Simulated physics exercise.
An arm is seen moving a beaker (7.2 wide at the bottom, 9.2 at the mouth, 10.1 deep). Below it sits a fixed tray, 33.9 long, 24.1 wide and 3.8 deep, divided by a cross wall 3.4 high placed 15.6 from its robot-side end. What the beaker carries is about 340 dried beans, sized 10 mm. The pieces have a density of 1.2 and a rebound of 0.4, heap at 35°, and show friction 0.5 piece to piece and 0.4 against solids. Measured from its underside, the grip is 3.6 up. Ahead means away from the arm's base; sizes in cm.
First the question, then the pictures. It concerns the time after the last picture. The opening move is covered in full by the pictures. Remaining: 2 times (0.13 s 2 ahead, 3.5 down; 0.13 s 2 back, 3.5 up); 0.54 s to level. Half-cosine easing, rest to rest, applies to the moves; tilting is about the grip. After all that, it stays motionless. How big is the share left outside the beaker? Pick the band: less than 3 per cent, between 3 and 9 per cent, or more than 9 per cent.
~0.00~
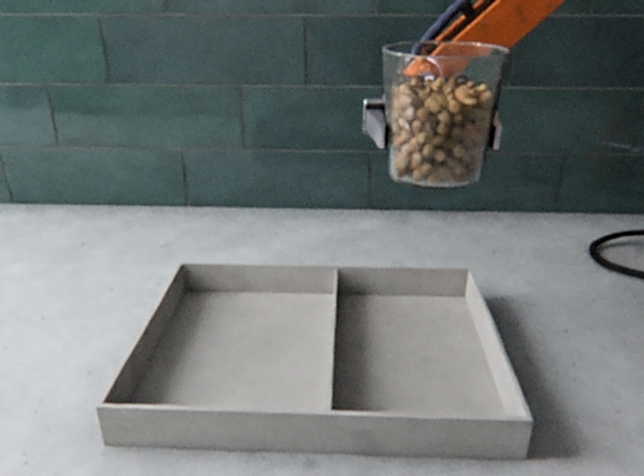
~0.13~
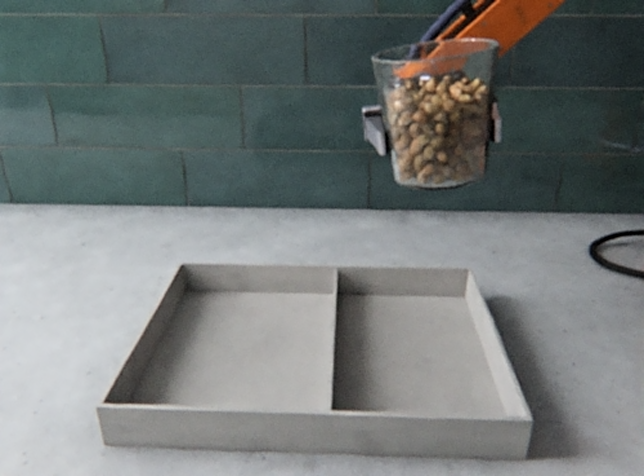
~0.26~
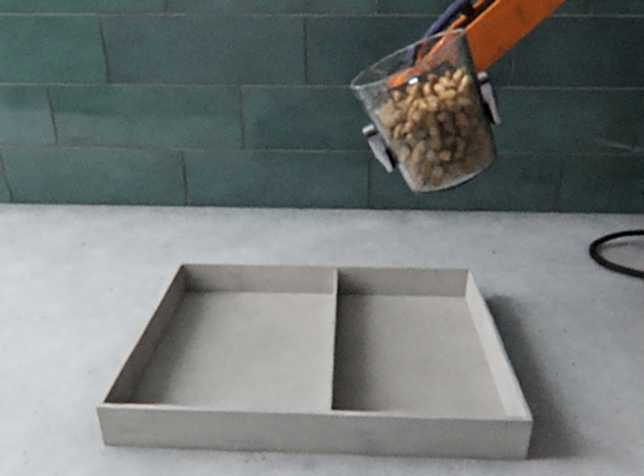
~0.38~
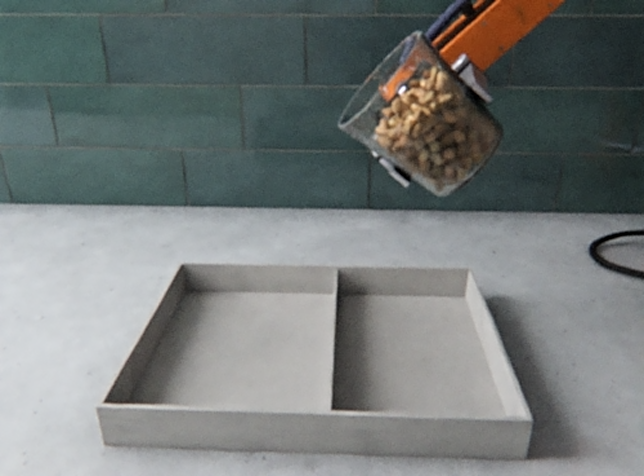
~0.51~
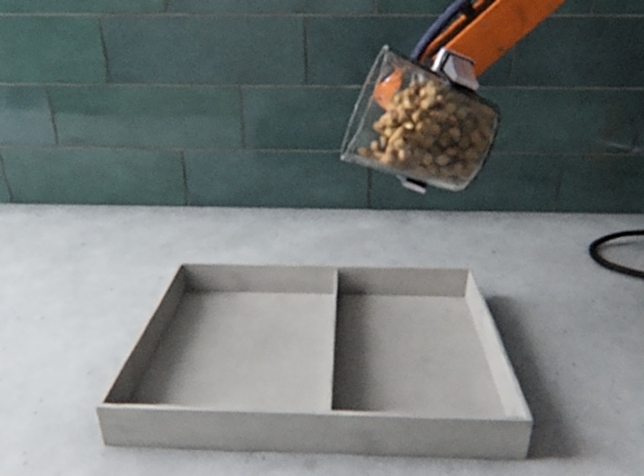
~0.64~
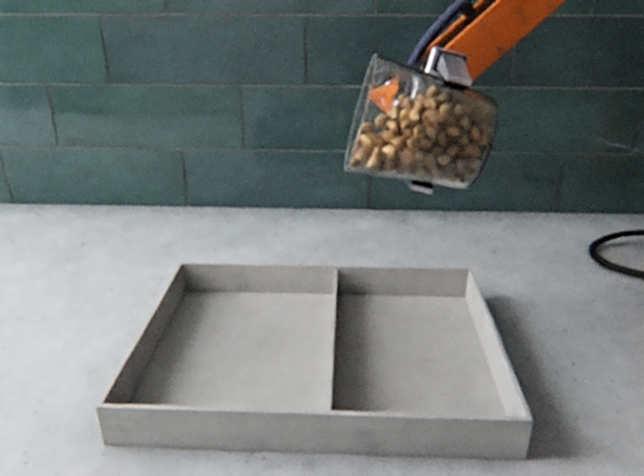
The share is between 3 and 9 per cent.
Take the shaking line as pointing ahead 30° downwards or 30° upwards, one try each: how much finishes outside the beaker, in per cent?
Estimates, in order: 25 % then 60 %.
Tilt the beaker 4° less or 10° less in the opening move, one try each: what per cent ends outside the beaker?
They would come to near 0 and 0 per cent.
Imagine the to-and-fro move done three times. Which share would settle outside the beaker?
Near 5 per cent.
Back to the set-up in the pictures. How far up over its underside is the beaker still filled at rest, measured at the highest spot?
Around 10.0 cm above the underside.
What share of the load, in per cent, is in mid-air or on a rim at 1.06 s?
About 0 per cent.
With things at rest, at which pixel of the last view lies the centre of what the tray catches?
It sits close to (255, 351).
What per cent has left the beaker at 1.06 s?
About 5 per cent.
After 1.06 s, tilted 76° forward, highest piece 23 above the table; 328 in the beaker, 7 in the far-side part, 1 in the robot-side part, 1 in flight or on a rim.
After 1.49 s, tilted 25° forward, highest piece 28 above the table; 322 in the beaker, 13 in the far-side part, 2 in the robot-side part.
After 1.90 s, level, highest piece 30 above the table; 322 in the beaker, 13 in the far-side part, 2 in the robot-side part.
After 2.95 s, level, highest piece 30 above the table; 322 in the beaker, 13 in the far-side part, 2 in the robot-side part.
In the end, 322 in the beaker, 13 in the far-side part, 2 in the robot-side part. That is 4 % outside the beaker.
